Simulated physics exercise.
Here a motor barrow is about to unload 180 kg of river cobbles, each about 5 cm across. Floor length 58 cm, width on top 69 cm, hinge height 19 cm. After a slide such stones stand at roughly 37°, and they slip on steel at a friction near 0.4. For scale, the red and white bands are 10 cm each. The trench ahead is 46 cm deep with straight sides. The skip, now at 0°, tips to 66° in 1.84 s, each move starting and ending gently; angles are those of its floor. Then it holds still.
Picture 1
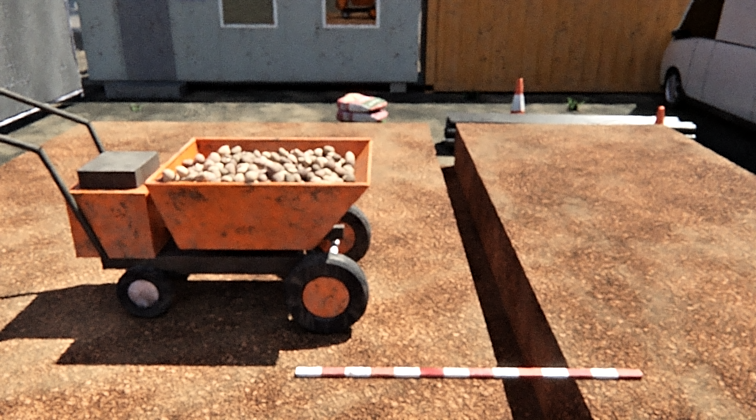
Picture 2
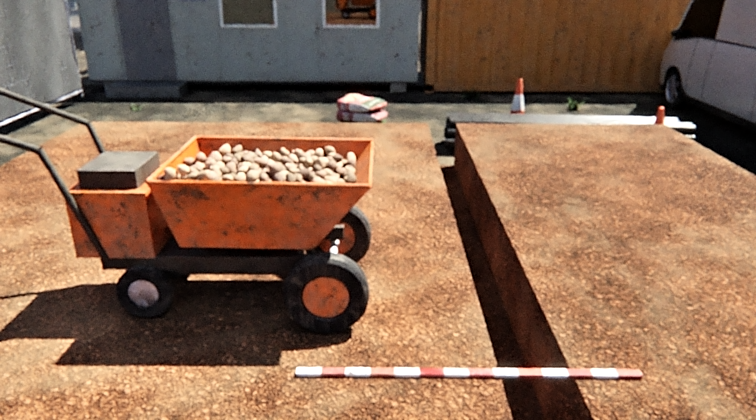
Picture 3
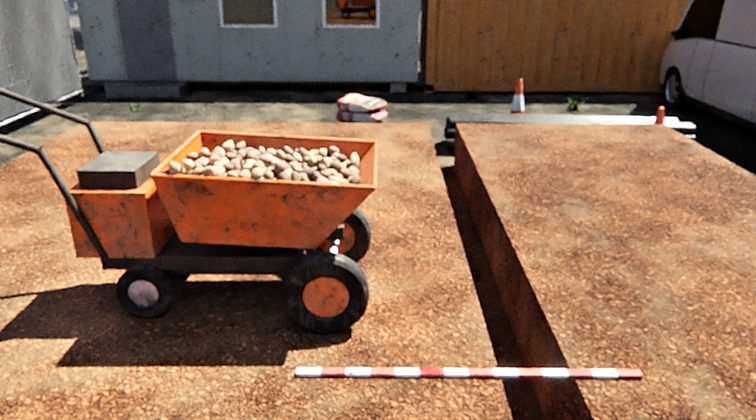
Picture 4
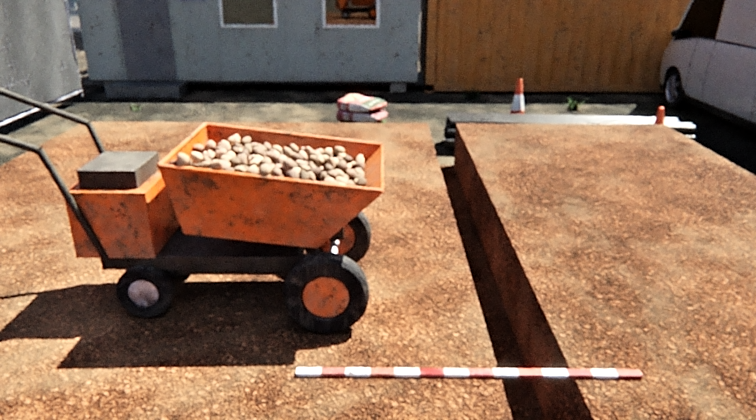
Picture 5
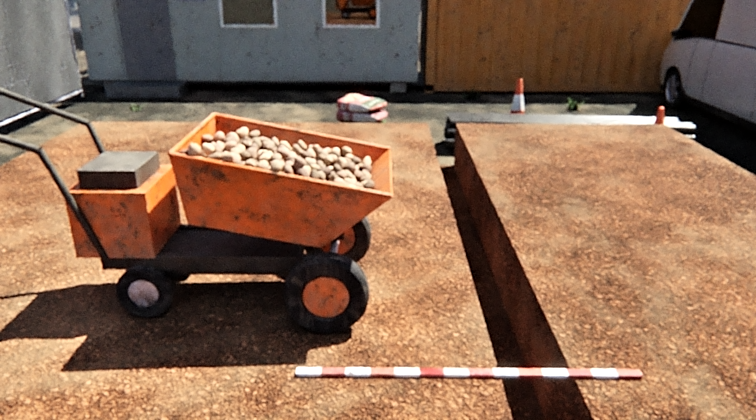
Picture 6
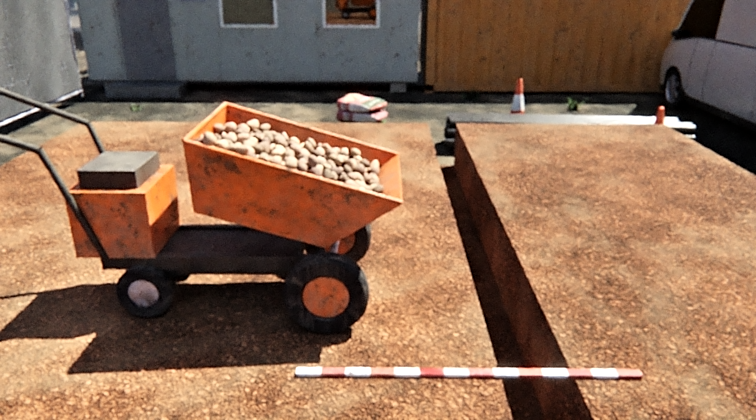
An orange motor barrow loaded with rounded stones stood still on brown ground beside a trench, and its skip slowly tilted, the back end rising and the front lip dipping to the right.
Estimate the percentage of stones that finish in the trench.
Close to 84 in a hundred.
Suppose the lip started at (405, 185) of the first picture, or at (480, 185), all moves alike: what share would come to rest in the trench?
Near 90 per cent from the first place, 30 from the second.
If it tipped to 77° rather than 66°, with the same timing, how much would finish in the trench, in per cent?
It would be near 80 per cent.
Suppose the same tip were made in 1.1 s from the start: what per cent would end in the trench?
In that case some 85 per cent.
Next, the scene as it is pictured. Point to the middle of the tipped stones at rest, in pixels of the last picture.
Near (497, 348).
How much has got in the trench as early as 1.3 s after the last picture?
About 25 per cent by then.
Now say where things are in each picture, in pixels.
In the first picture, the skip is at 0°, its lip at (368, 186); the top of the load is at (269, 162).
In the second picture, lip at (370, 186), floor tilted 1°, highest stones at (256, 161).
In the third picture, lip at (375, 188), floor tilted 3°, highest stones at (247, 158).
In the fourth picture, lip at (382, 191), floor tilted 7°, highest stones at (230, 151).
In the fifth picture, lip at (392, 196), floor tilted 11°, highest stones at (233, 144).
In the sixth picture, the skip is at 16°, its lip at (402, 203); the top of the load is at (233, 134).
Then, 0.8 s after the last picture the floor is at 56°, 99 % in the skip, 1 % short of the trench; the foremost stones are at (454, 240).
Then, 1.3 s after the last picture the floor is at 66°, 61 % in the skip, 12 % short of the trench, 27 % in the trench; the foremost stones are at (529, 344).
Then, 1.7 s after the last picture the floor is at 66°, 35 % in the skip, 13 % short of the trench, 52 % in the trench; the foremost stones are at (545, 355).
Then, 3.6 s after the last picture the floor is at 66°, 0 % in the skip, 16 % short of the trench, 84 % in the trench; the foremost stones are at (561, 379).
